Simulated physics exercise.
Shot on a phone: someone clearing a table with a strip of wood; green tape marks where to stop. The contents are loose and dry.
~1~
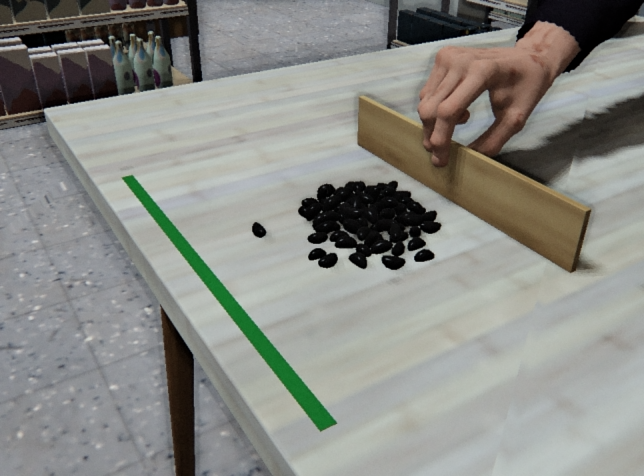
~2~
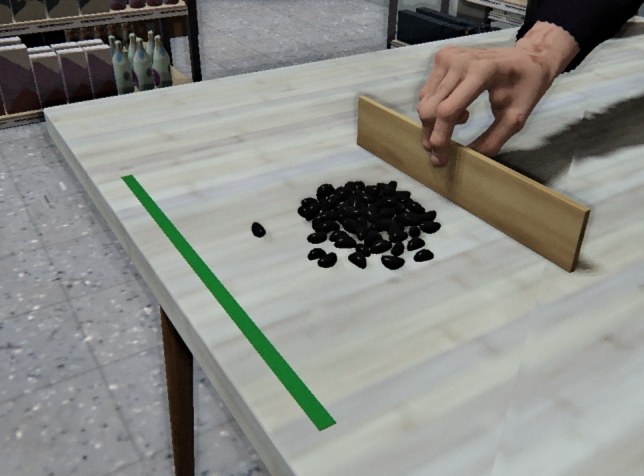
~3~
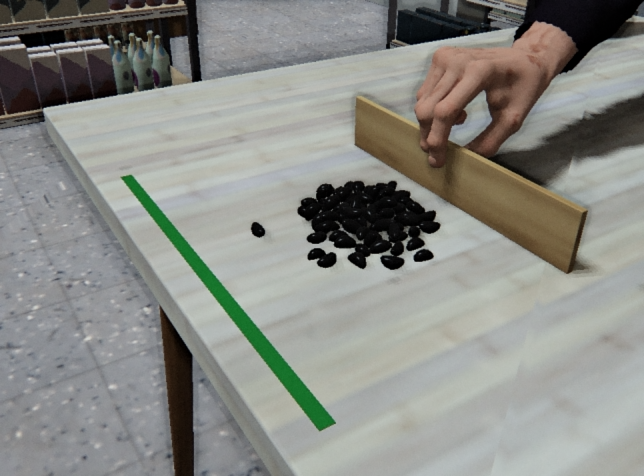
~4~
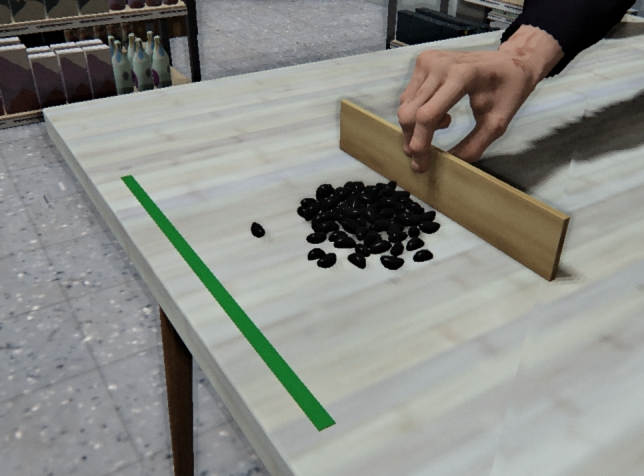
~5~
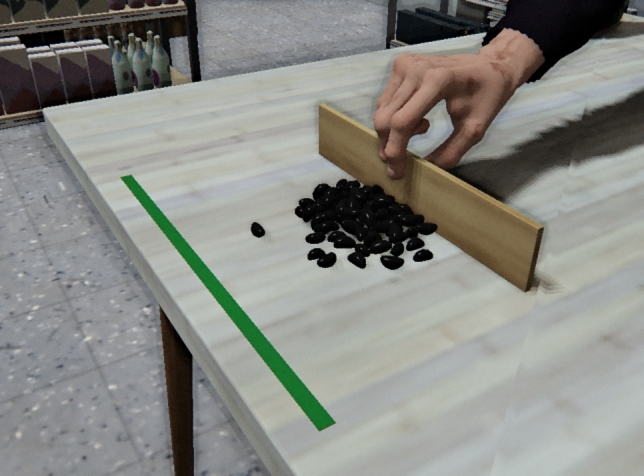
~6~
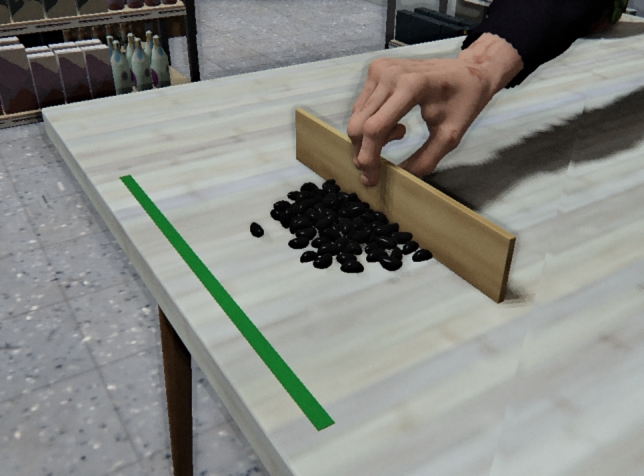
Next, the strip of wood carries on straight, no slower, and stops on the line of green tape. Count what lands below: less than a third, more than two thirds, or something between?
Beyond two thirds falls.
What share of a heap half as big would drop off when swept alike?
Roughly 70 per cent of the heap.
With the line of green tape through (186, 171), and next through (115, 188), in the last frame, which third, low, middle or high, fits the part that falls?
For the first place it's below one third, and for the second it's beyond two thirds.
Just after the last frame, strip of wood still moving, near (290, 186); heap all on the table, its front near (179, 253).
A moment on, strip of wood stopped at the green tape; heap roughly two thirds over the edge.
Further on, strip of wood stopped at the green tape; heap the larger part over the edge.
When it is over, strip of wood stopped at the green tape; heap the larger part over the edge.
